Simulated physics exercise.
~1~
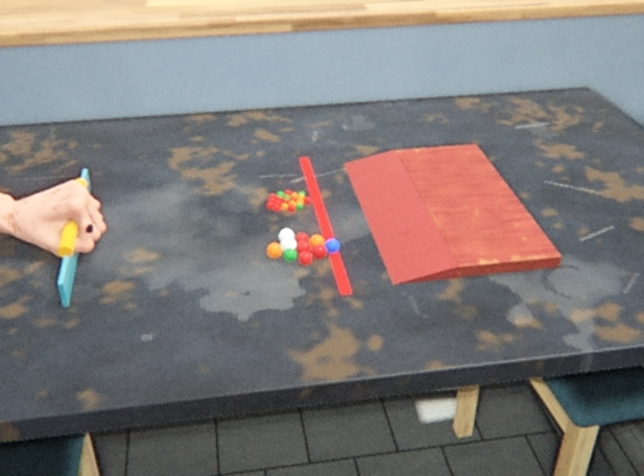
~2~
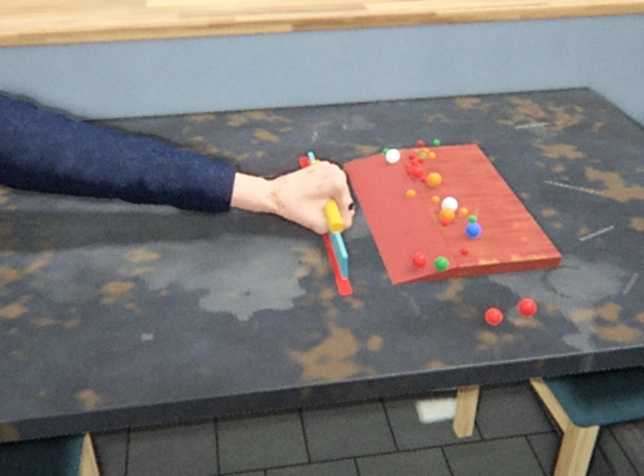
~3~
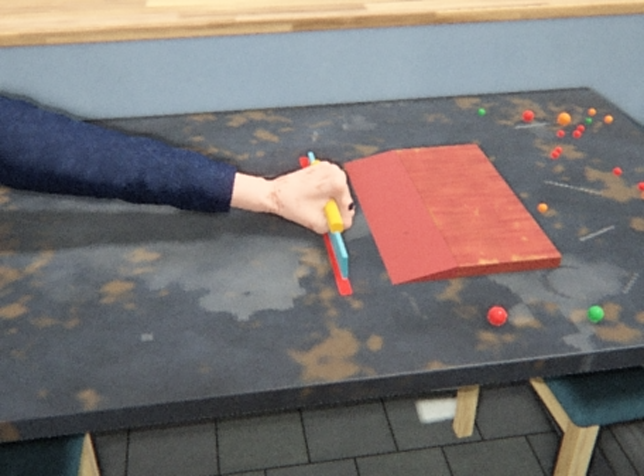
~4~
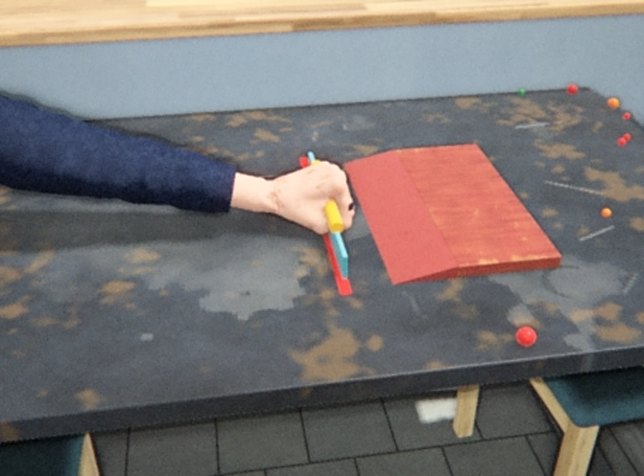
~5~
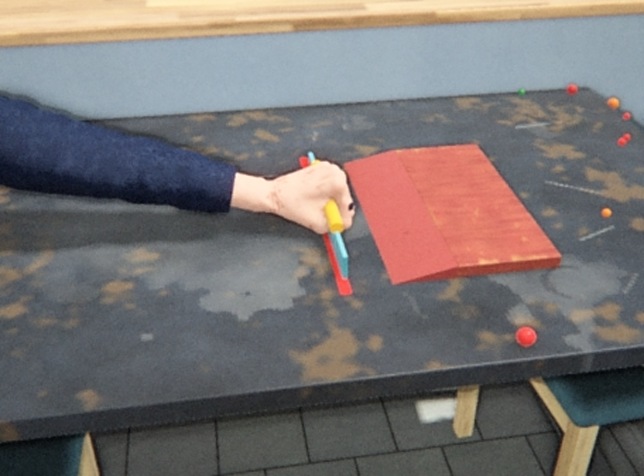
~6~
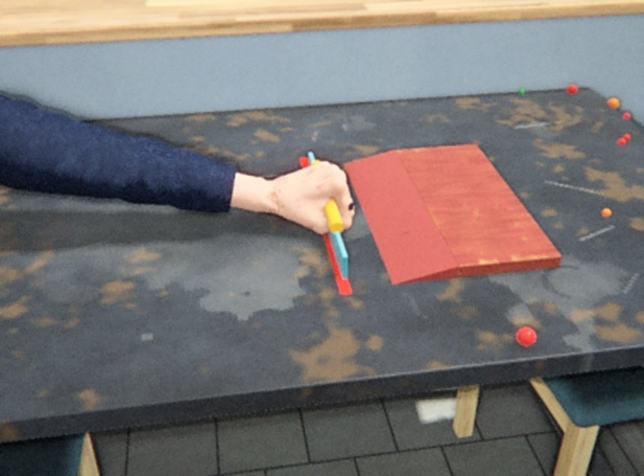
Hand pushing two clusters of small coloured balls rightward with a scraper, stopping at red tape as they scatter beyond a ramp.
